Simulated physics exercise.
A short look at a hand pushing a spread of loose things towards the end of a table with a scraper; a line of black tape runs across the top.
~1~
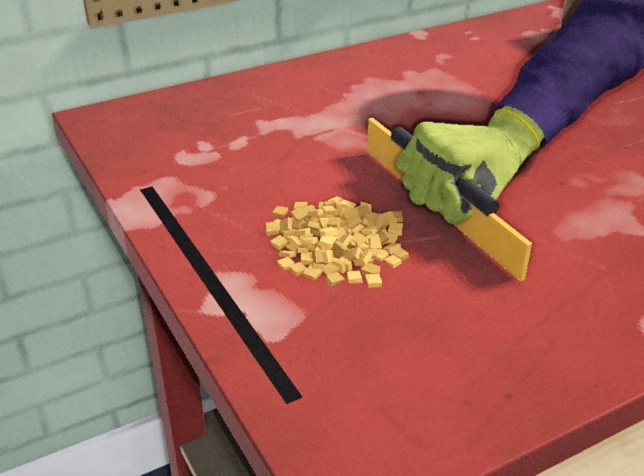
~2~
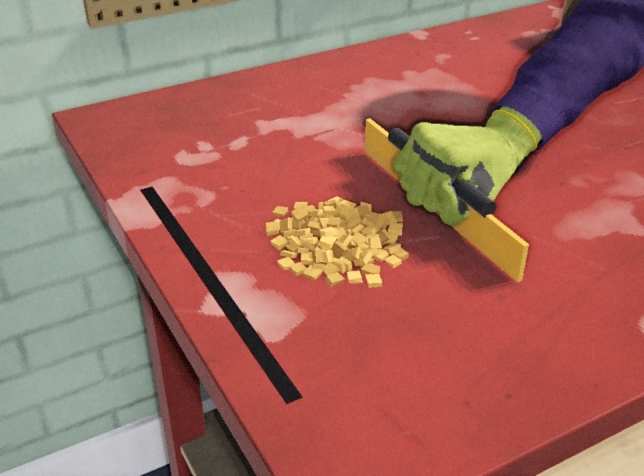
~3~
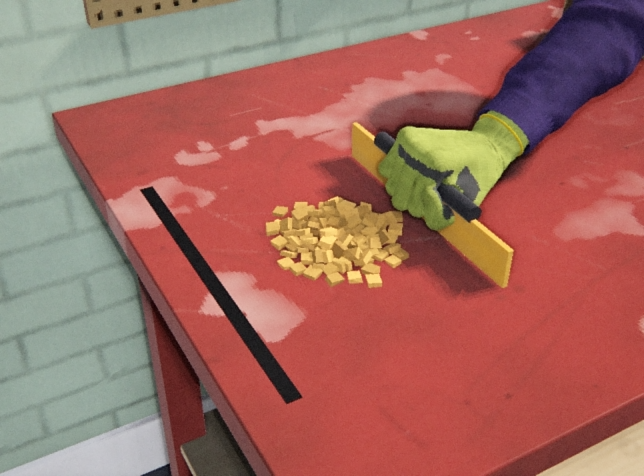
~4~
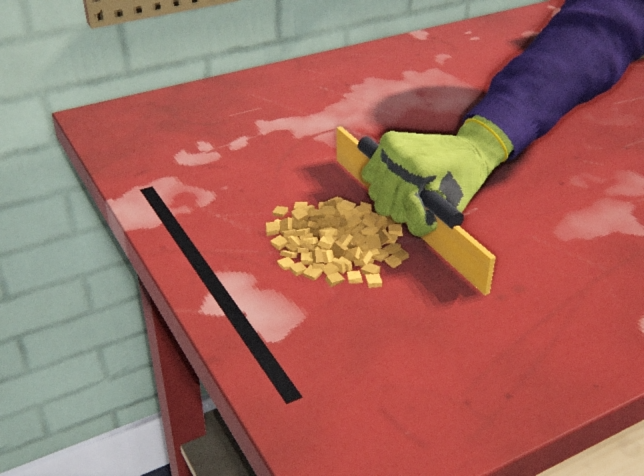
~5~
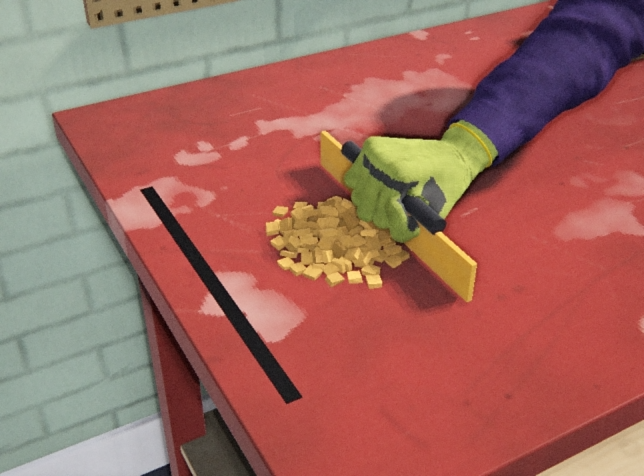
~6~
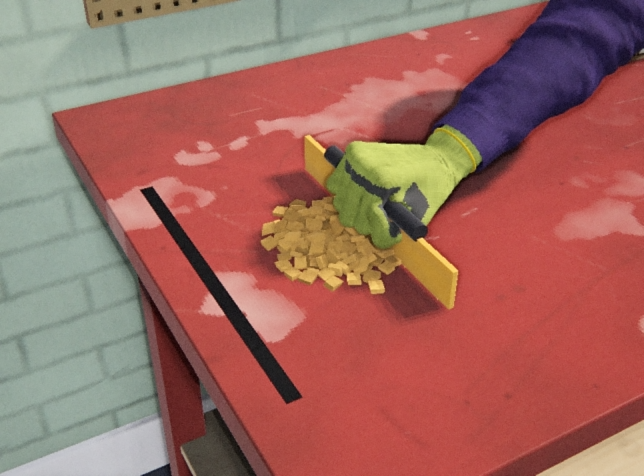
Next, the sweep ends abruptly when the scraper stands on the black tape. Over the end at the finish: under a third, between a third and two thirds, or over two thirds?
Lost: Between a third and two thirds of the heap.
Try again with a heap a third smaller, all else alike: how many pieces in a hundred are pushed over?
Some 50 per cent.
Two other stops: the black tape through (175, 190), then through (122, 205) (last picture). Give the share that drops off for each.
In turn 20 and 100 in a hundred.
Just after the last frame, scraper still moving, near (287, 222); heap all on the table, its front near (207, 296).
A moment on, scraper stopped at the black tape; heap roughly half over the edge.
Further on, scraper stopped at the black tape; heap roughly two thirds over the edge.
When it is over, scraper stopped at the black tape; heap roughly two thirds over the edge.
